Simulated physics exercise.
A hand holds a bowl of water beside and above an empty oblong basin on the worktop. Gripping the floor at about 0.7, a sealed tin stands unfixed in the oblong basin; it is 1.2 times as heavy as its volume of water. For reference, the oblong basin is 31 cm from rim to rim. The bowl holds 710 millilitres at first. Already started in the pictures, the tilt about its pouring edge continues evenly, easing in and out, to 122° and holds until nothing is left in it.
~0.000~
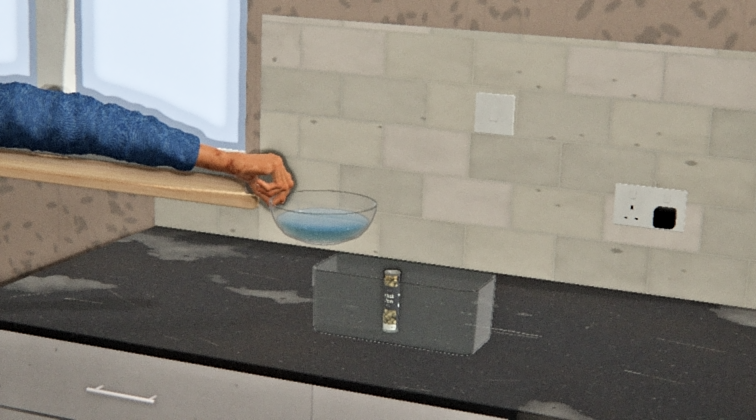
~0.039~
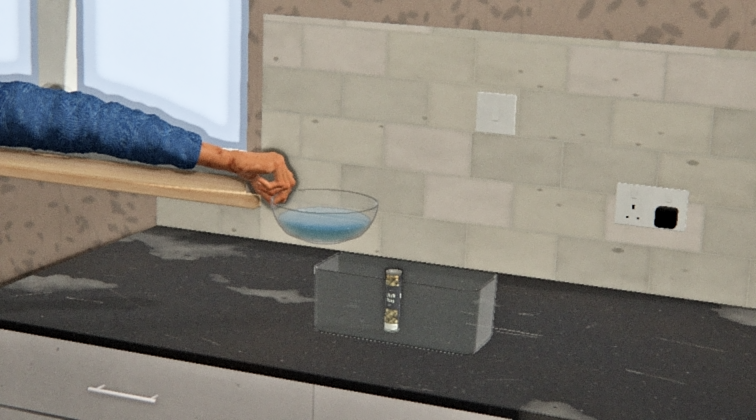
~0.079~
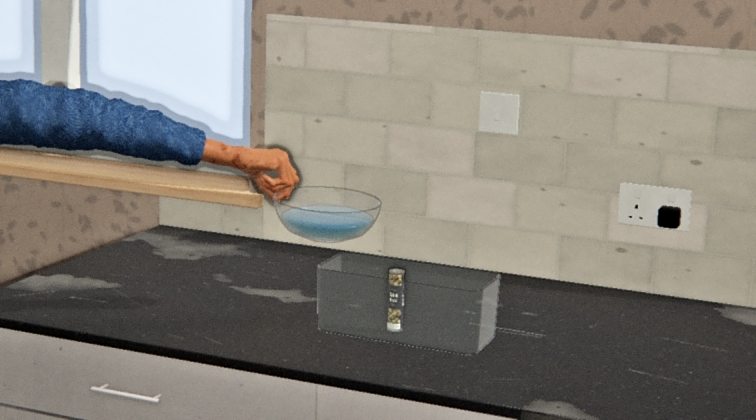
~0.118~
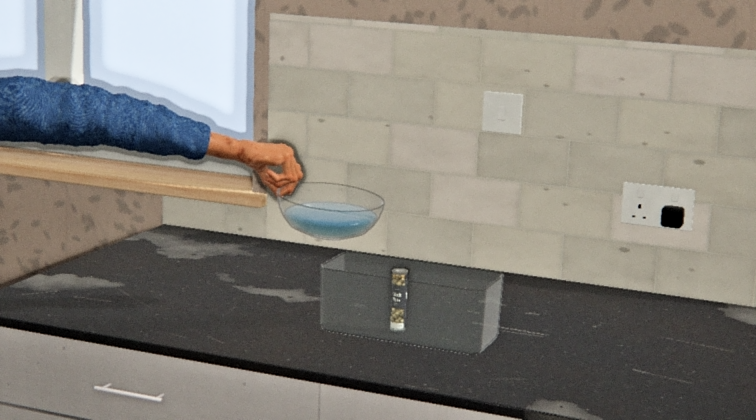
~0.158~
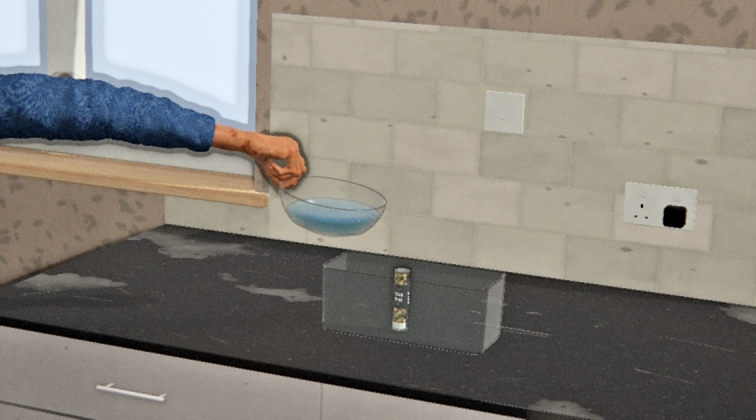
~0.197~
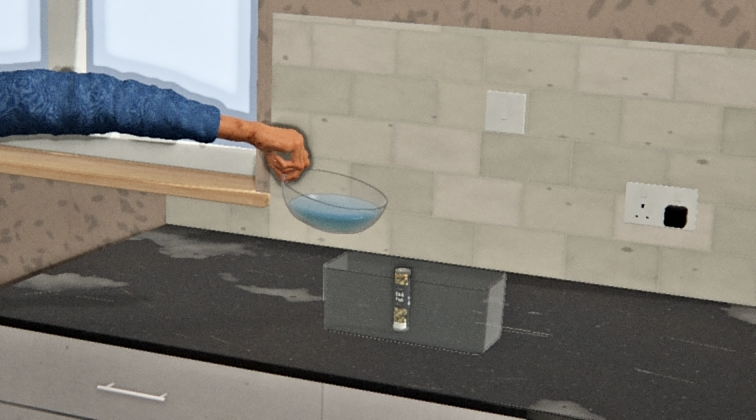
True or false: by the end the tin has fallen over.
True.
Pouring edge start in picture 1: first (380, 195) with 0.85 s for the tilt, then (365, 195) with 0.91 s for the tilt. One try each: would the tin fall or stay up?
Trial 1 - tin tips; trial 2 - tin tips.
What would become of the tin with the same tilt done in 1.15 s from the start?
In that case the tin stays vertical.
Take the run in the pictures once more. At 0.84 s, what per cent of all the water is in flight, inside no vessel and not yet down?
9 in a hundred, give or take.
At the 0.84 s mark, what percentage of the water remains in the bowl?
Close to 0 in a hundred.
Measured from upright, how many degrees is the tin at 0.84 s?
Looks like some 0 degrees from vertical upright.
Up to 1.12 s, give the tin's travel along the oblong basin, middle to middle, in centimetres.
Near 3 cm.
Then, 0.57 s in, the tilt is 82° and 36 per cent is still to pour; the tin stands where it began.
Then, 0.84 s in, the tilt is 119° and 0 per cent is still to pour; the tin stands where it began.
Then, 1.12 s in, the tilt is 122° and 0 per cent is still to pour; the tin leans 34°.
Then, 1.43 s in, the tilt is 122° and 0 per cent is still to pour; the tin lies on its side.
Finally, the tin lies on its side.
